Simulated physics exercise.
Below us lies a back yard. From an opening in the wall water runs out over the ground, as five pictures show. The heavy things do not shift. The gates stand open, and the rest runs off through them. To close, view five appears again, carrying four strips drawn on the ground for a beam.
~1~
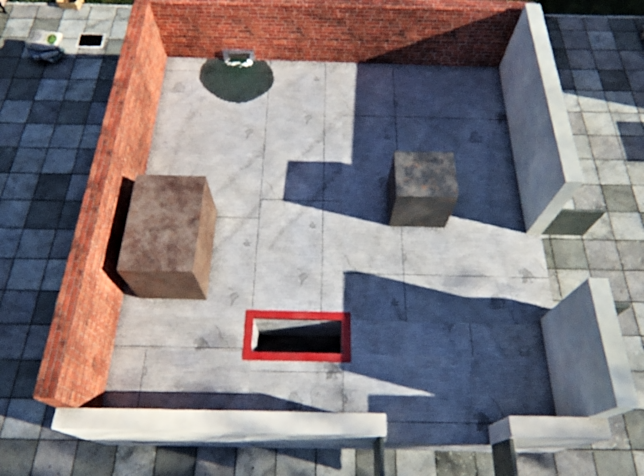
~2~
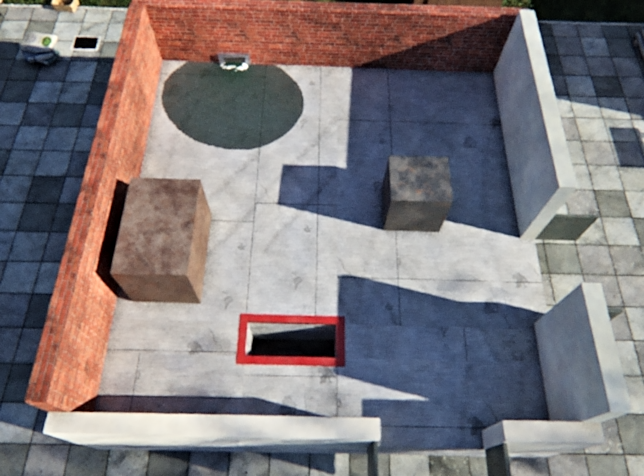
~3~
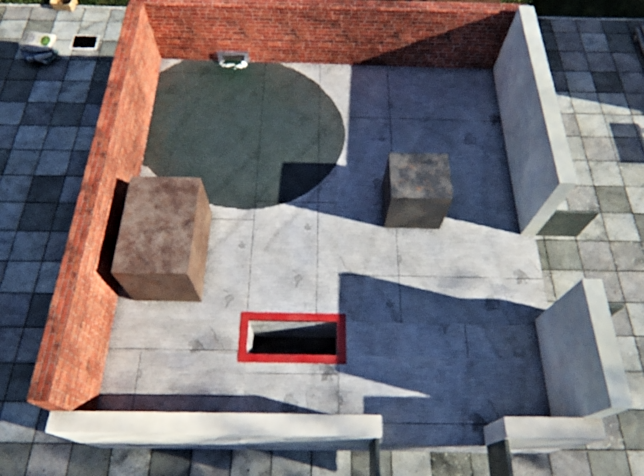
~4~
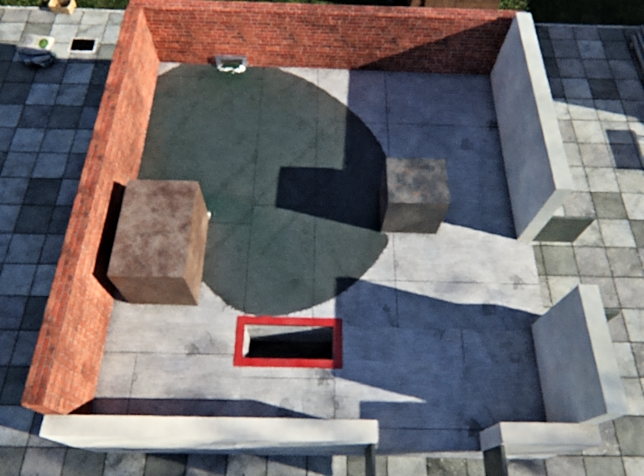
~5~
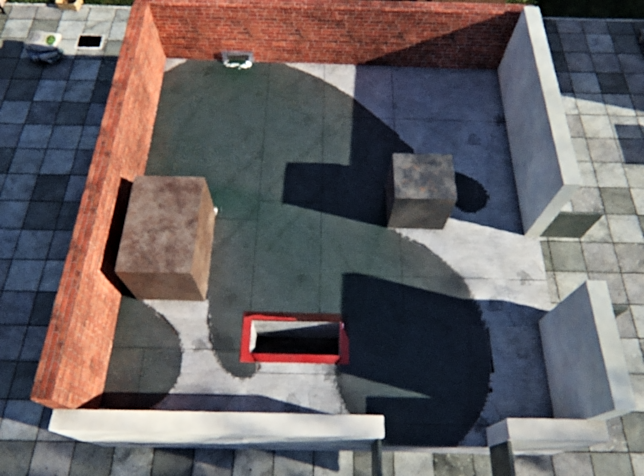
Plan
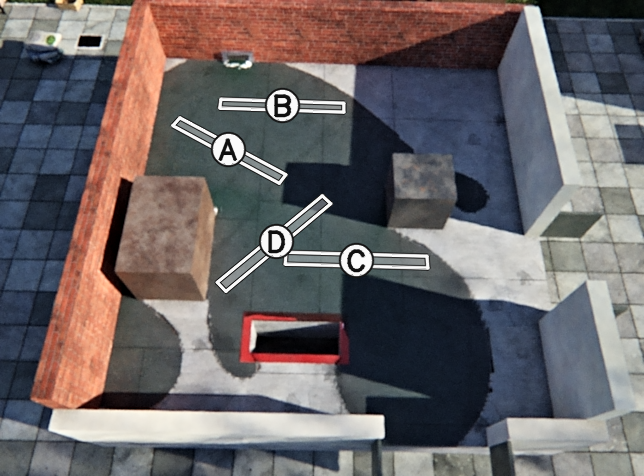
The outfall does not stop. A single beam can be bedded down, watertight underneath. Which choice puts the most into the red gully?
Take C.
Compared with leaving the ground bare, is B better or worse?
Place B is worse.
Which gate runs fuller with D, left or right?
More leaves on the left.
On the marked copy, A from (176, 121) to (282, 178); B from (220, 103) to (343, 107); C from (285, 258) to (427, 262); D from (221, 286) to (326, 199).
With A, about 21 % of the stream goes into the red gully, about 79 % out by the gates.
With B, about 18 % of the stream goes into the red gully, about 82 % out by the gates.
With C, about 29 % of the stream goes into the red gully, about 71 % out by the gates.
With D, about 14 % of the stream goes into the red gully, about 85 % out by the gates.
